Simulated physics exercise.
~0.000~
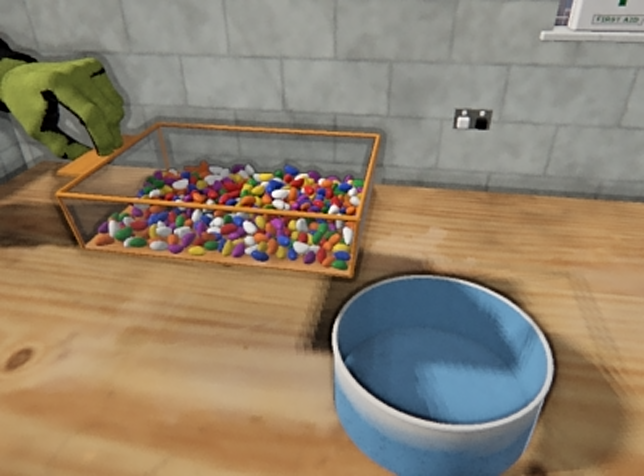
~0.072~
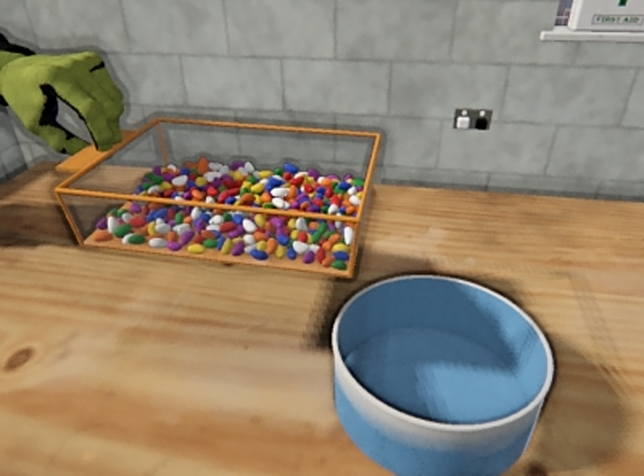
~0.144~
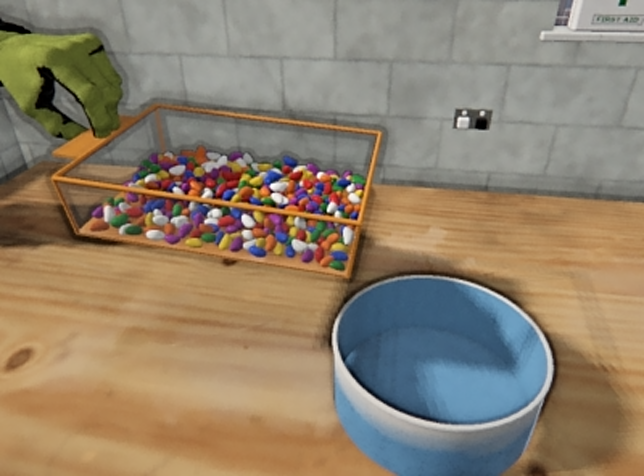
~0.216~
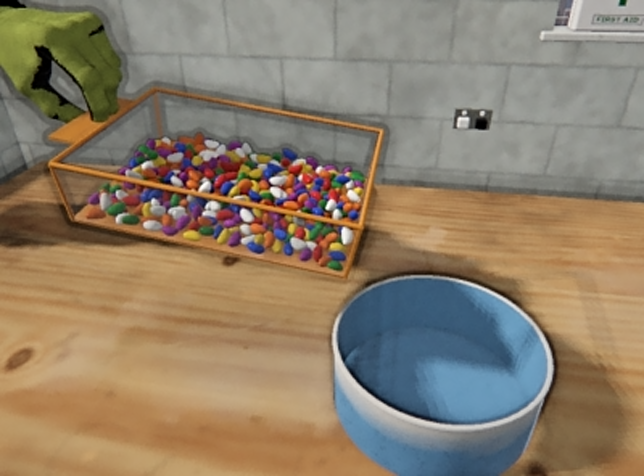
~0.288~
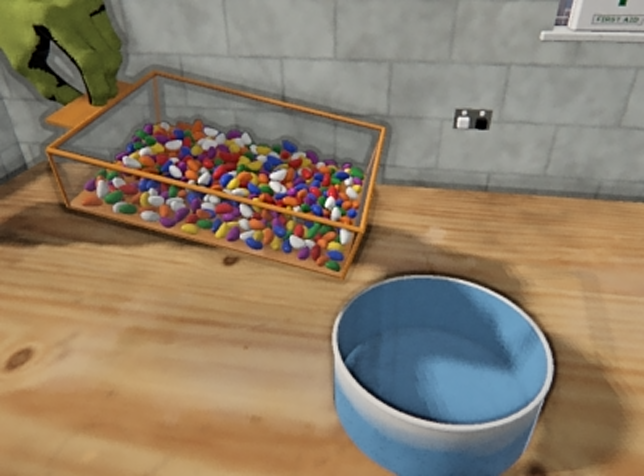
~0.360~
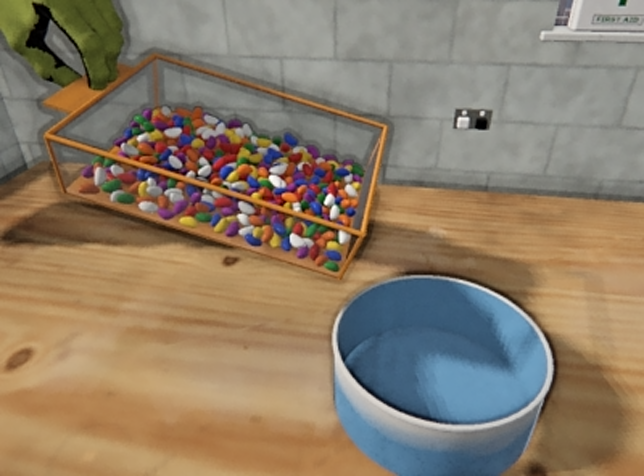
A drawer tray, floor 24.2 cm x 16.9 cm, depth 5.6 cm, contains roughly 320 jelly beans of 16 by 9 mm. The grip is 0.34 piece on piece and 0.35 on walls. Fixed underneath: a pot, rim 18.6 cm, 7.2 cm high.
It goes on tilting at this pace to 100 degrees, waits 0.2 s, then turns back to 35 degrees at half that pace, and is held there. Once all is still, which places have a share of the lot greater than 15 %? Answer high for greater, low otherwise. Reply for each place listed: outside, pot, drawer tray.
Outside: Low, pot: High, drawer tray: Low.
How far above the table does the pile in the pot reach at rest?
I'd put it near 4.0 cm.
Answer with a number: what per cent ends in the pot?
About 95 %.
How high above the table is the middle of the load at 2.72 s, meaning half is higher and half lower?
I'd say close to 2 centimetres.
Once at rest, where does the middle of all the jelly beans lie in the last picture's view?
Centre: Approx. (403, 392).
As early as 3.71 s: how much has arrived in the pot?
At that point, some 95 in a hundred have made it.
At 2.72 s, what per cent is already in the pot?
Roughly 95 percent of the load.
After 1.65 s, tilt 90 degrees; pot 25 %, drawer tray 65 %, in the air 10 %; middle of all pieces near (364, 250).
Then, at 2.72 s, tilt 84 degrees; pot 95 %, drawer tray 5 %; middle of all pieces near (408, 385).
After 3.71 s, tilt 56 degrees; pot 95 %, drawer tray 5 %; middle of all pieces near (408, 386).
After 4.65 s, tilt 35 degrees; pot 95 %, drawer tray 5 %; middle of all pieces near (409, 386).
In the end, at 4.9 s, outside 0 %, pot 95 %, drawer tray 5 %.
